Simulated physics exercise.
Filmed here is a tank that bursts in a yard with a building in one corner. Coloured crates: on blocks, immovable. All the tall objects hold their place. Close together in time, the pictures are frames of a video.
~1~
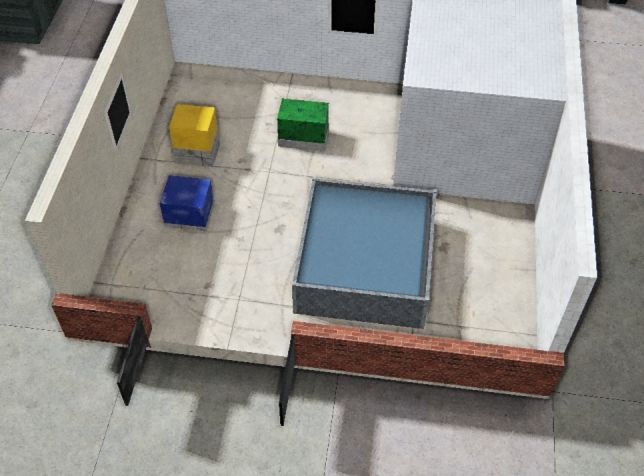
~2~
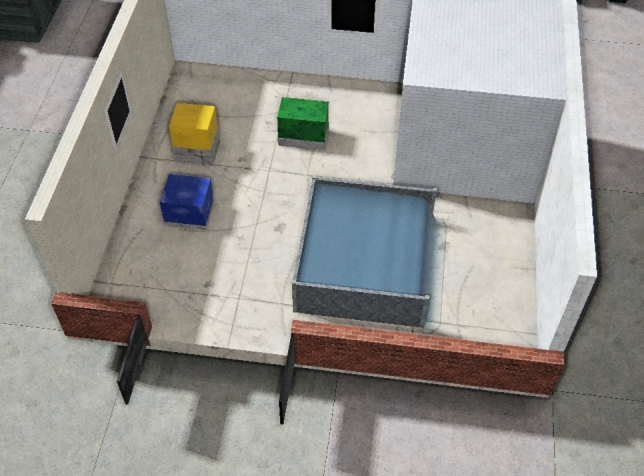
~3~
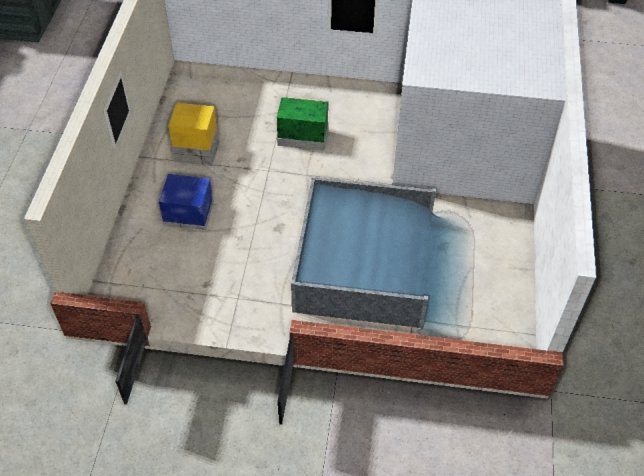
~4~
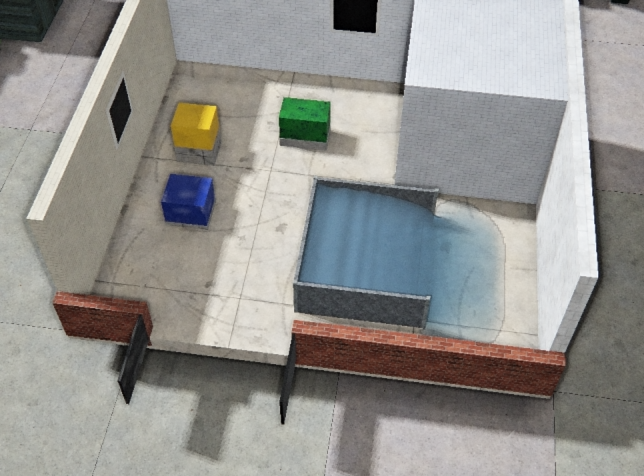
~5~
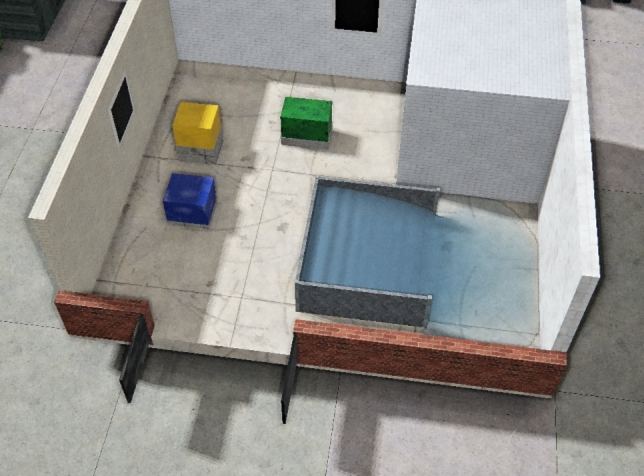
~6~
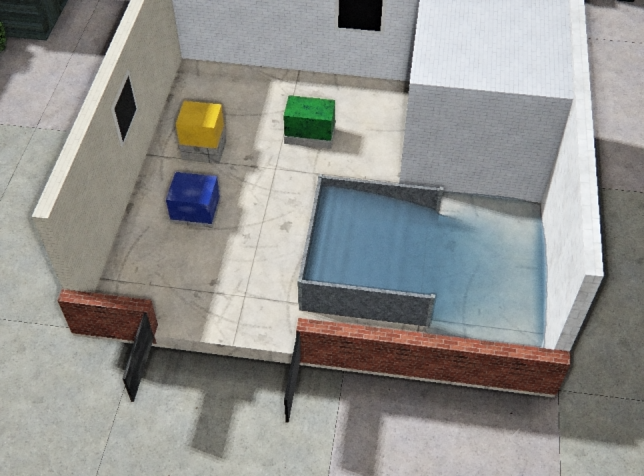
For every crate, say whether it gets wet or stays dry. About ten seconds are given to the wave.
Result: The green crate remains moisture-free. The blue crate picks up moisture. The yellow crate remains moisture-free.
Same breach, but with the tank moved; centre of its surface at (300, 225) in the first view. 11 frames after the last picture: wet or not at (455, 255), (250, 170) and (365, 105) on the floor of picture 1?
First drenched; next unwetted; last unwetted.
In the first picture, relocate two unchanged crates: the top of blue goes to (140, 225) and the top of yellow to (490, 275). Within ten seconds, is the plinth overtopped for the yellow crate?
Note: The yellow crate is caught.
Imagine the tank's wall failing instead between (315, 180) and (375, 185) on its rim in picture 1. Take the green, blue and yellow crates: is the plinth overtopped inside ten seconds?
Going through them, the green crate gets reached, the blue crate gets reached and the yellow crate is never reached.
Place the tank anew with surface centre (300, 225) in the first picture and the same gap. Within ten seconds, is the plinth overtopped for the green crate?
The green one stays clear.
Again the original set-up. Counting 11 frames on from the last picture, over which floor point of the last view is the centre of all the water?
The spot I would choose is (456, 272).
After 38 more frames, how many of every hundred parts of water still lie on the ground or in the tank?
It comes to roughly 96 per cent.
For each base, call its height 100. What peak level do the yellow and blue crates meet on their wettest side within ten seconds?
In order: 60% and 160%.
A moment on, water covers 20 % of the floor; the green crate not reached, the blue crate not reached, the yellow crate not reached.
Next, water covers 20 % of the floor; the green crate not reached, the blue crate not reached, the yellow crate not reached.
Then, water covers 45 % of the floor; the green crate water round its plinth, the blue crate water round its plinth, the yellow crate water round its plinth.
Later, water covers 80 % of the floor; the green crate water round its plinth, the blue crate water round its plinth, the yellow crate water round its plinth.
In the end, water covers 95 % of the floor; the green crate stayed above the water, the blue crate was topped, the yellow crate stayed above the water.
